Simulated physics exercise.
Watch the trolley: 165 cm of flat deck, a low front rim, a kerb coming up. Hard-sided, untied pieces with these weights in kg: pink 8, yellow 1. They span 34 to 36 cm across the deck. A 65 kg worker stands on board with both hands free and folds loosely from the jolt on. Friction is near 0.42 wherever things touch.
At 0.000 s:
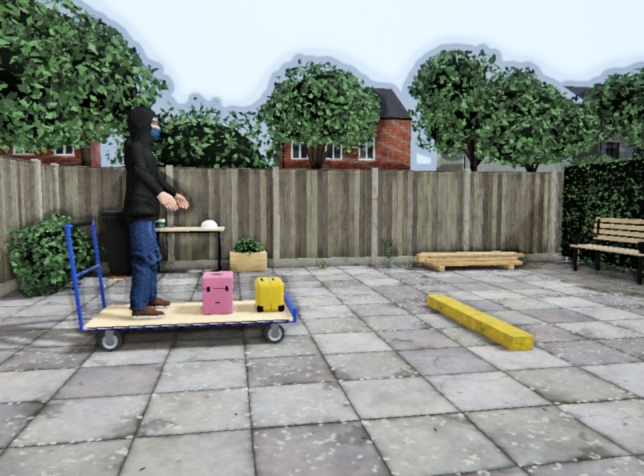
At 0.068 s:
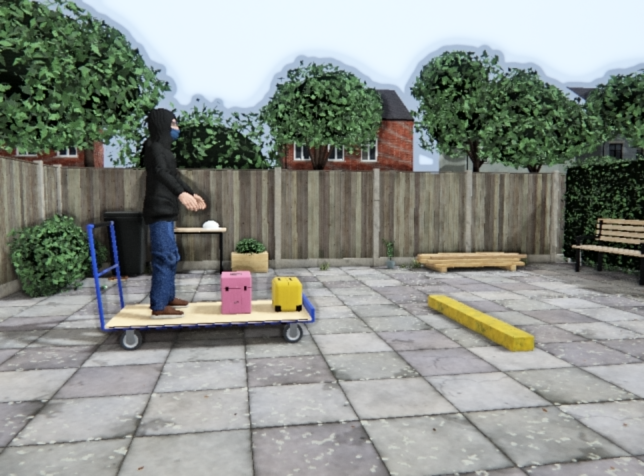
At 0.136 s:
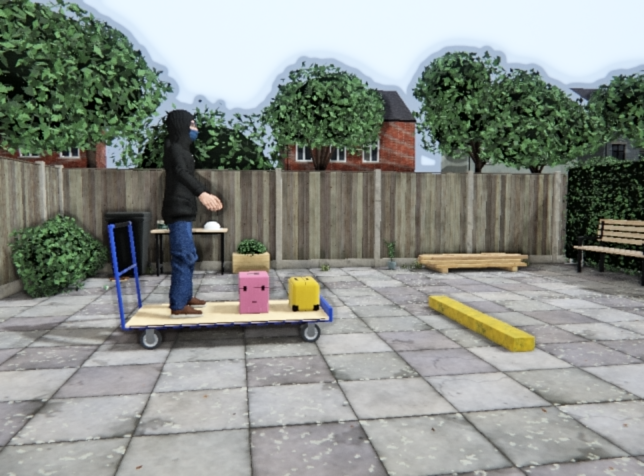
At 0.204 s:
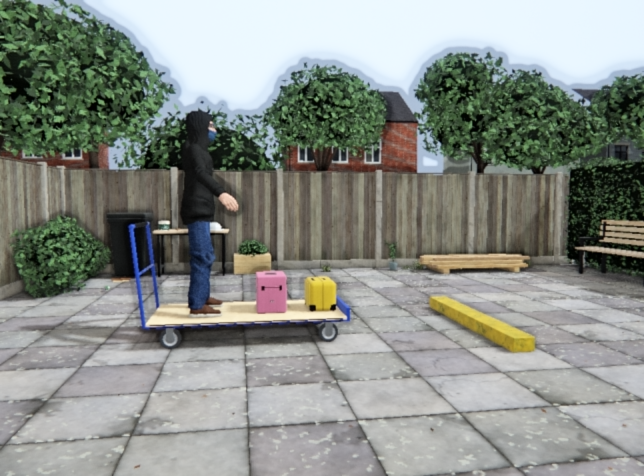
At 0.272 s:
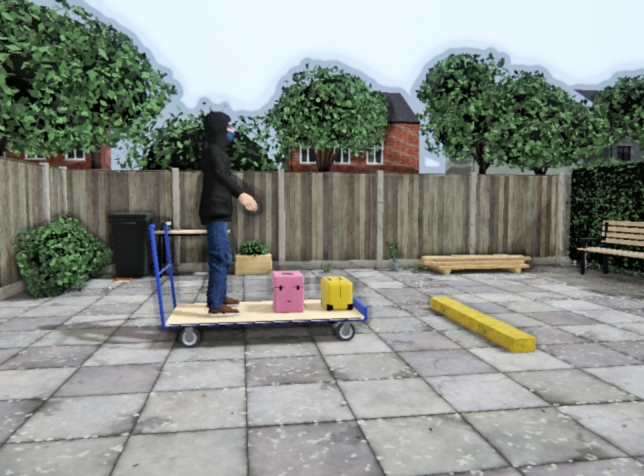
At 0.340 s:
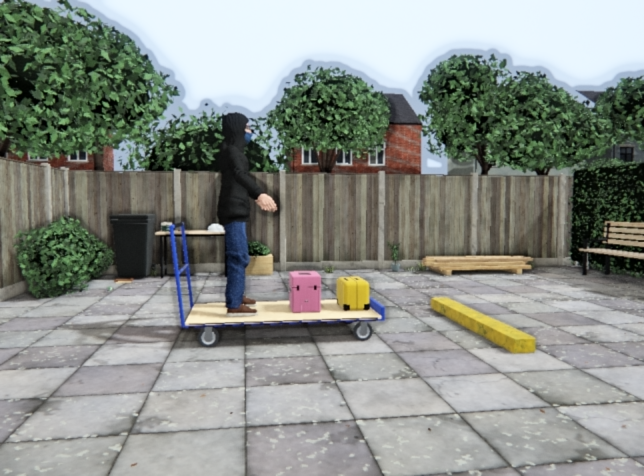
A blue-framed flatbed trolley with a pale deck rolls steadily from left to right across a grey paved yard, seen side-on from a fixed, slightly distant view. On it, a person in a dark hooded jacket, blue jeans and a face covering stands behind a pink case and a yellow one, hands held out in front. A yellow beam lies on the paving at right, with a wooden fence, planter, bench, trees and brick houses beyond.
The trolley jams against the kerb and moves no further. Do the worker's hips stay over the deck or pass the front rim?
The worker's hips stay over the deck.
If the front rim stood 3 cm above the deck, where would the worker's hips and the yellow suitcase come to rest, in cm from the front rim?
In that case hips 30 past, yellow 110 past.
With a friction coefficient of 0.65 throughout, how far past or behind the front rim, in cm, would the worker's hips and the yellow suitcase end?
In that case hips 60 behind, yellow 20 behind.
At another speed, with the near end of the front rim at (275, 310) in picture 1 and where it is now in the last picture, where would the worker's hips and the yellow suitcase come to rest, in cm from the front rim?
Then hips 30 behind, yellow 20 behind.
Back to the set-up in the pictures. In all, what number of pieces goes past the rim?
The count is 0.
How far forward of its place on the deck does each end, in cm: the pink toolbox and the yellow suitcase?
Pink 20, yellow 0.
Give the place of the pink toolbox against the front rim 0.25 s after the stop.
Some 40 cm behind it.
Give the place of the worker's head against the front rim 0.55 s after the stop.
About 10 cm past the rim.
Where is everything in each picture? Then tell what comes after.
In the first picture, hips (141, 211), yellow suitcase (269, 294), rim corner (295, 318); 0 cm covered, 177 to go.
In the second picture, hips (161, 212), yellow suitcase (287, 294), rim corner (313, 318); 15 cm covered, 162 to go.
In the third picture, hips (179, 212), yellow suitcase (303, 294), rim corner (331, 317); 31 cm covered, 147 to go.
In the fourth picture, hips (198, 212), yellow suitcase (320, 294), rim corner (348, 317); 46 cm covered, 131 to go.
In the fifth picture, hips (216, 212), yellow suitcase (336, 293), rim corner (366, 316); 61 cm covered, 116 to go.
In the sixth picture, hips (234, 212), yellow suitcase (353, 293), rim corner (383, 316); 77 cm covered, 101 to go. Speed about 2.3 m/s.
After 0.79 s the deck stops.
After 1.04 s the worker's hips are 71 cm behind the rim, near (404, 237) in the last picture's view.
After 1.34 s the worker's hips are 63 cm behind the rim, near (412, 263) in the last picture's view.
After 1.79 s the worker's hips are 62 cm behind the rim, near (413, 262) in the last picture's view.
At rest, 3.5 s, nothing is past the rim; behind it, pink toolbox, yellow suitcase and the worker's hips.
